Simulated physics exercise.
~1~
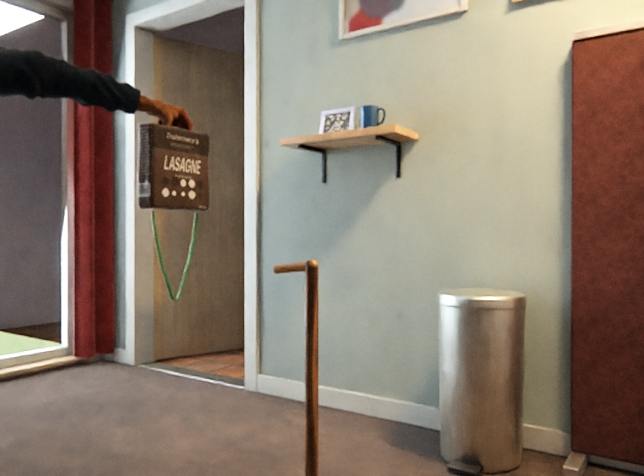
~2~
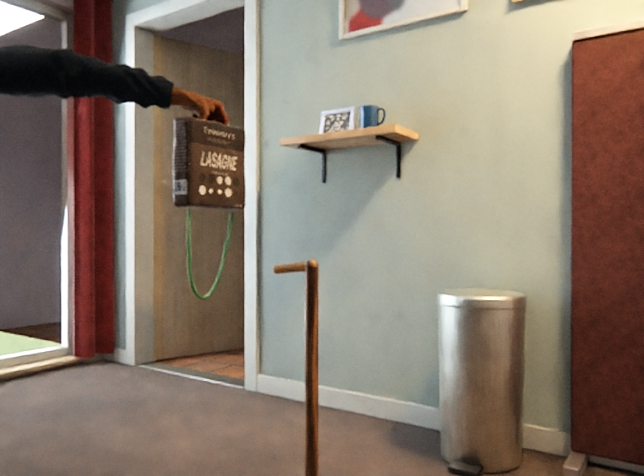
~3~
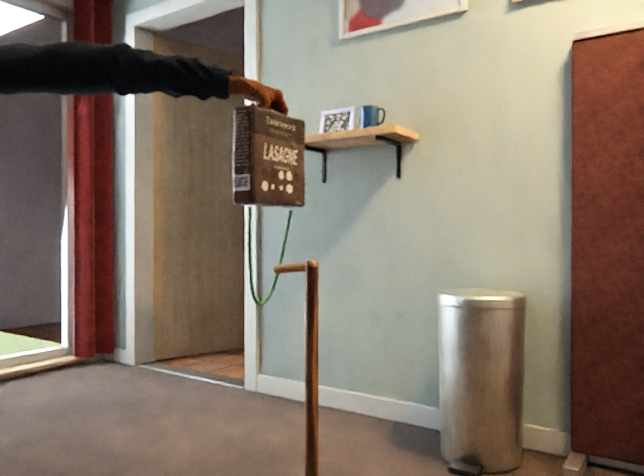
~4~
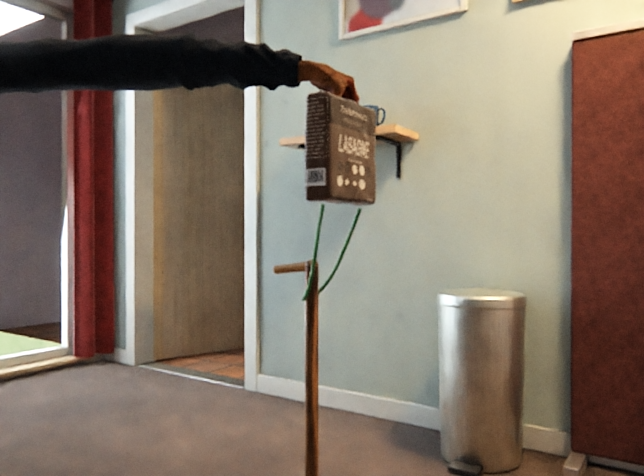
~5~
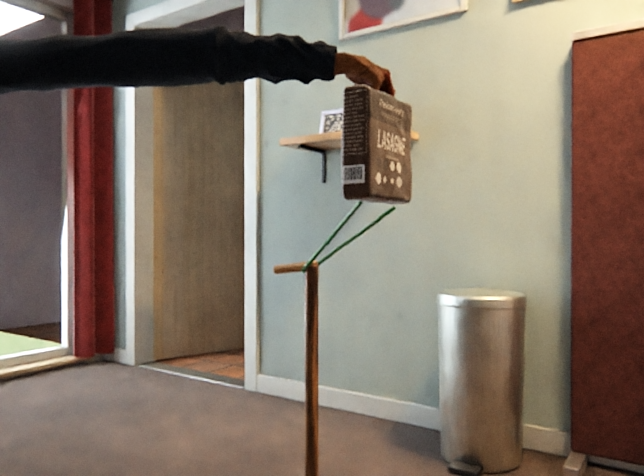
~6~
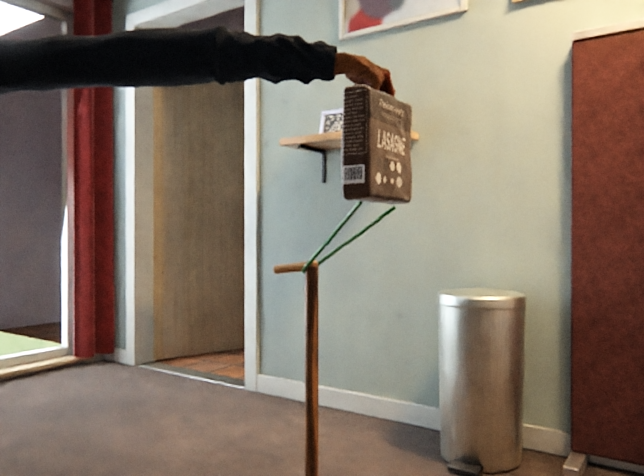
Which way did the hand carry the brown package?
The hand carried the brown package to the right, from in front of the doorway to just past the wooden post.
